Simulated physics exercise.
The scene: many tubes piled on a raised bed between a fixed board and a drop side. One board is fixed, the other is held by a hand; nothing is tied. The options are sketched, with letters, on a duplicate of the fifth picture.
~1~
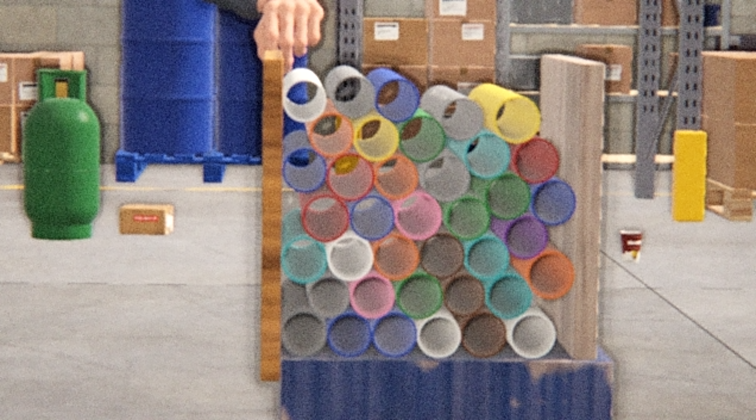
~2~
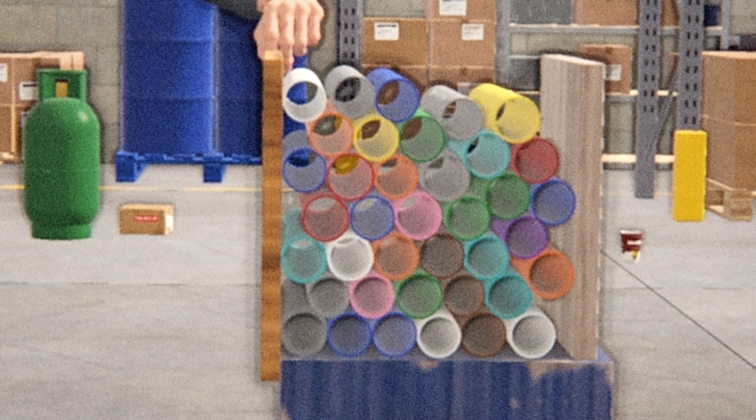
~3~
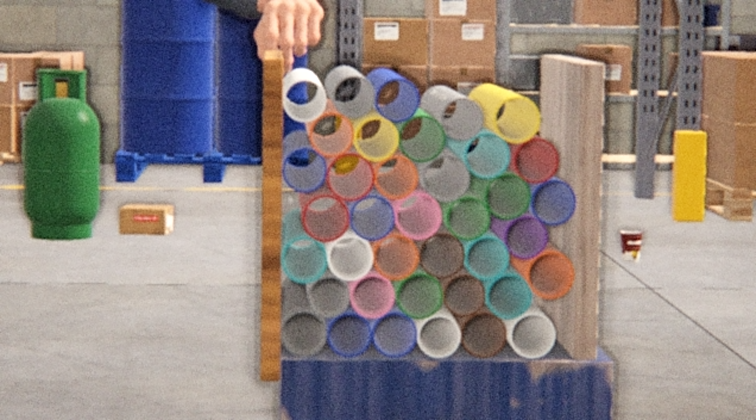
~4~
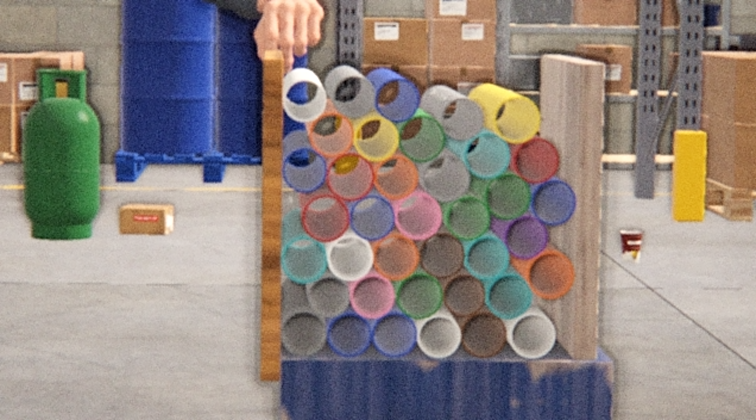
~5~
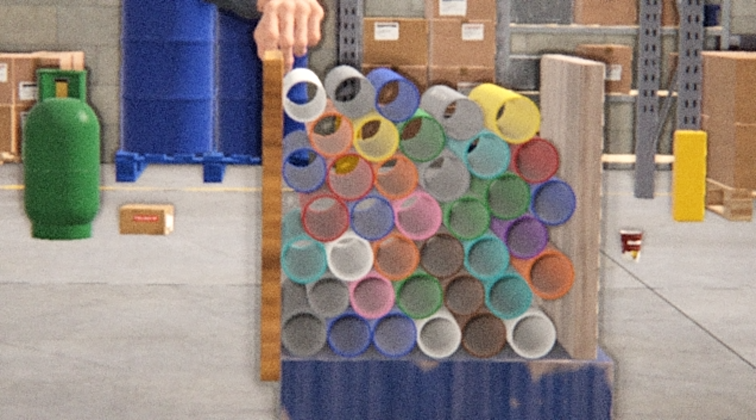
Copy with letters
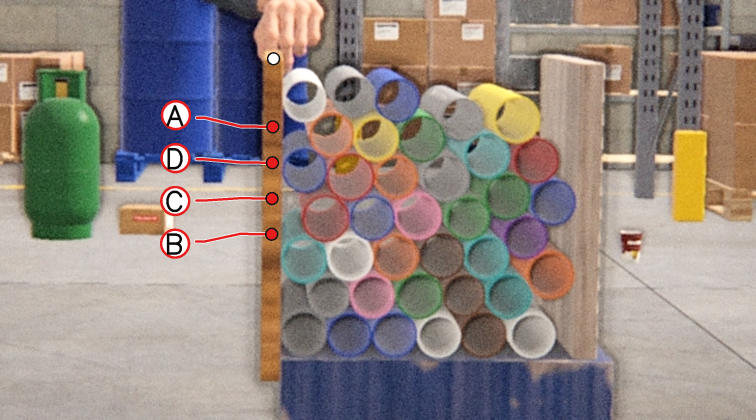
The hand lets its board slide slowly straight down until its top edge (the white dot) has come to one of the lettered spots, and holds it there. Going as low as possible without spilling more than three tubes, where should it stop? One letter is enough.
Slide it to C.
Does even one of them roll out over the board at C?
Yes.
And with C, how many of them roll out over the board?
The count is one.
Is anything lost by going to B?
Yes, at B.
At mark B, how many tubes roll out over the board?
The count is four.
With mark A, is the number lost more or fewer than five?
It loses fewer than five.
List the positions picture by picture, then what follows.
In the first frame, a blue tube (305, 171); a blue tube (398, 100); side board (272, 202).
In the second frame, side board (272, 202); a grey tube (303, 333).
In the third frame, a white tube (532, 335); a grey tube (329, 297).
In the fourth frame, an orange tube (550, 275); a blue tube (373, 218).
In the fifth frame, an orange tube (396, 178); a blue tube (305, 171); a blue tube (398, 100).
On the marked copy, A at (273, 127); B at (272, 234); C at (272, 198); D at (272, 162); the white dot at (273, 59).
Following C. Soon after the start, top of the board (283, 123).
Later, top of the board (282, 195).
In the end, top of the board (282, 198), one out over the board.
As for the rest, A none out over the board; B four out over the board; D none out over the board.
